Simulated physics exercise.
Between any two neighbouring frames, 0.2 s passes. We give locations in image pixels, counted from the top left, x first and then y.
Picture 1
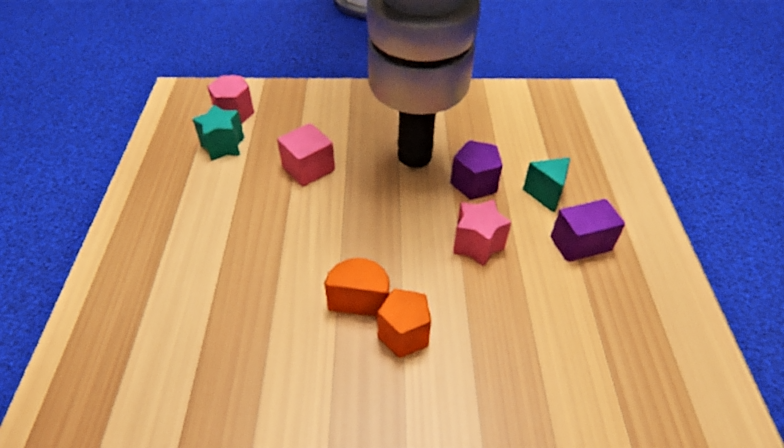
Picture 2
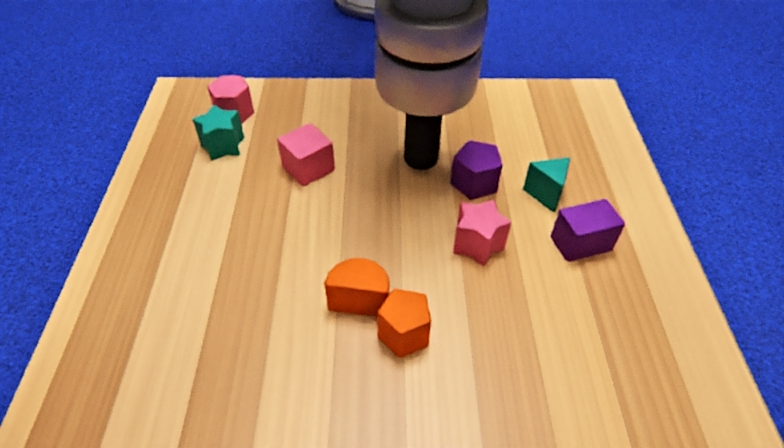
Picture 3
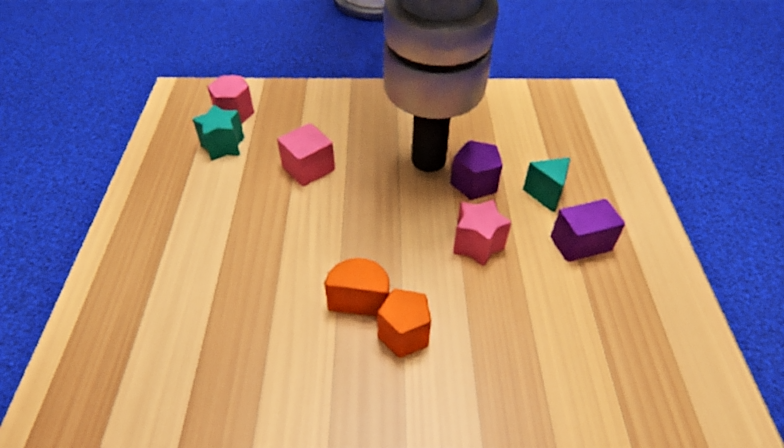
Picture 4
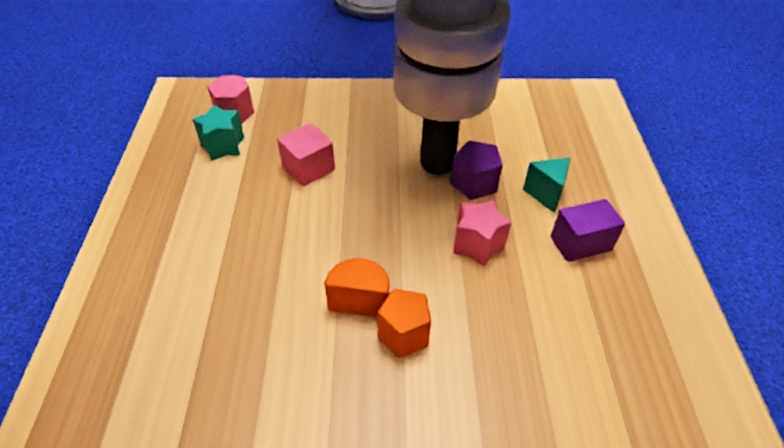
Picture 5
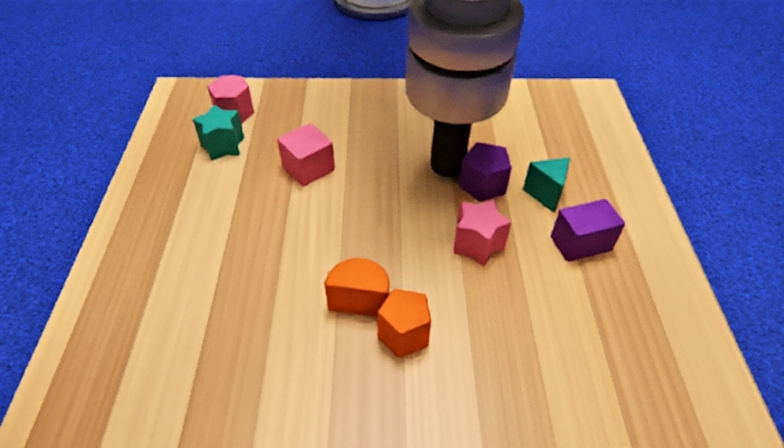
The footage shows a dark rod on a robotic arm moving slowly right across a wooden board of scattered coloured blocks, then nudging the purple five-sided block slightly right, while the other blocks stay still.
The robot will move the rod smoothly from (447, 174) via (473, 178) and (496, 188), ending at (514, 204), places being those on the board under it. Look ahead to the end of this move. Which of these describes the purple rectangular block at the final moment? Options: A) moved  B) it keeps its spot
B (it keeps its spot)
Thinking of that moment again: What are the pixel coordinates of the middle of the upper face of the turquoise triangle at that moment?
I expect it at (599, 171).
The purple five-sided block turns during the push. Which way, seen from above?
From above, it looks like the purple five-sided block goes counterclockwise.
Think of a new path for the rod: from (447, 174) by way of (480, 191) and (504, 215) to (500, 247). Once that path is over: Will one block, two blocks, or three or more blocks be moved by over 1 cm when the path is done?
Count: Three or more.
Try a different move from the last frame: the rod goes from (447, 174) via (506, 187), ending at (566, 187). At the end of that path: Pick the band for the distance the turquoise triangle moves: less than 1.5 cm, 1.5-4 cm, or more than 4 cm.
Displacement: Past 4 cm.
The first path, step by step. Halfway along, rod (487, 174); purple five-sided block (531, 164); turquoise triangle (576, 171), turned 15° clockwise.
At the end, rod (516, 196); purple five-sided block (562, 173), turned 55° anticlockwise; turquoise triangle (599, 171), turned 50° clockwise; purple rectangular block not moved.
